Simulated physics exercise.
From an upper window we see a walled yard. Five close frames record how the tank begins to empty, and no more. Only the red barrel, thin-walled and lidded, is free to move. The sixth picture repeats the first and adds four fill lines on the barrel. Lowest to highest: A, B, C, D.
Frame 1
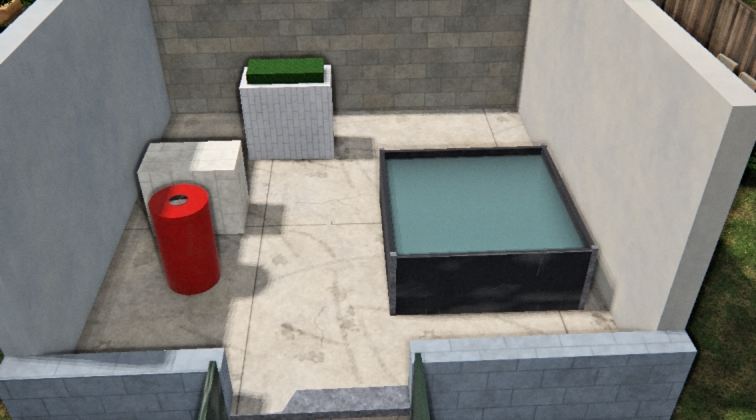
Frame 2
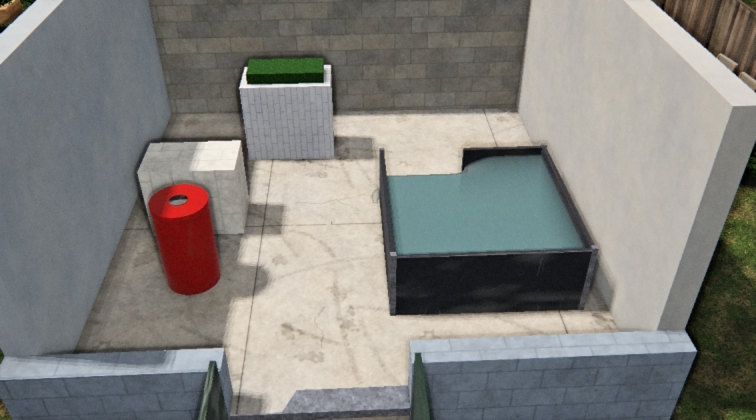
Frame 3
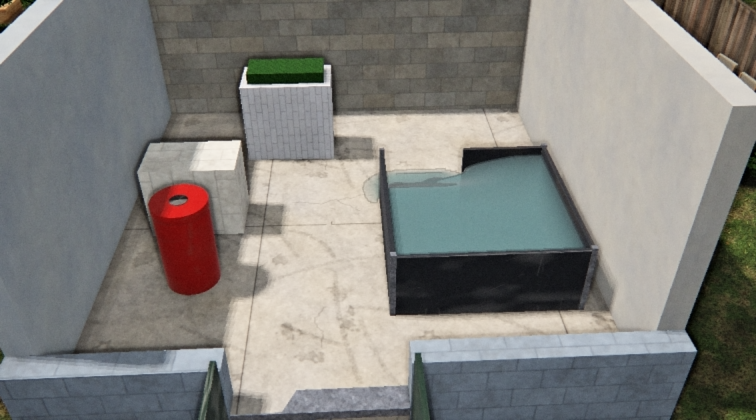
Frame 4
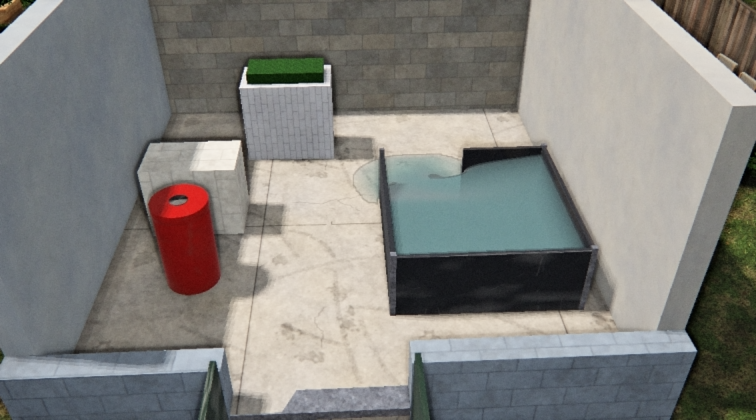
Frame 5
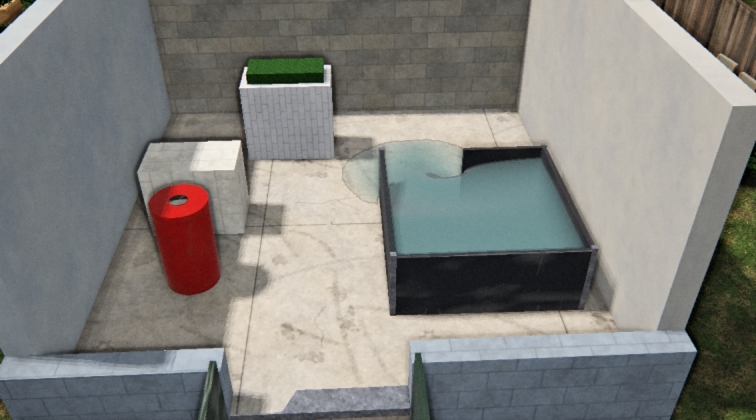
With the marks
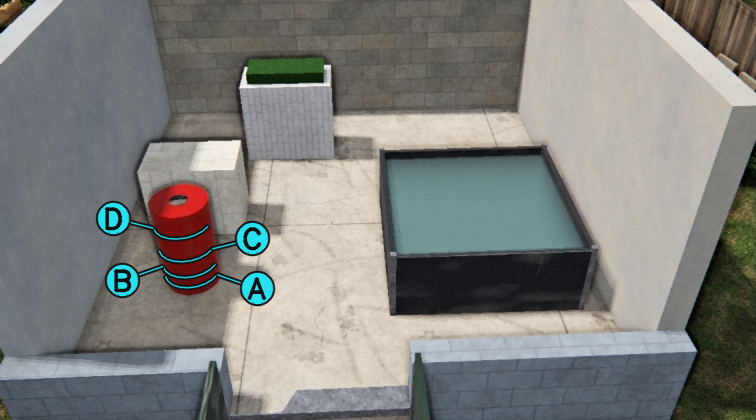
A dark tank of water opens at its back and water spreads left across the ground.
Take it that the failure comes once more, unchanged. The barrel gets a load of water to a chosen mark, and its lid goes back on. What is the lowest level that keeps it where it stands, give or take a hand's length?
Go for A.
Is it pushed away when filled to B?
No.
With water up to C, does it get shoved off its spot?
No, not at all.
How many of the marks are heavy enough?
All of them.
On the marked copy, A at (188, 287); B at (185, 277); C at (182, 261); D at (177, 239); from the bottom up A, B, C, D.
Choosing A, it does not move.
Choosing B, it does not move.
Choosing C, it does not move.
Choosing D, it does not move.
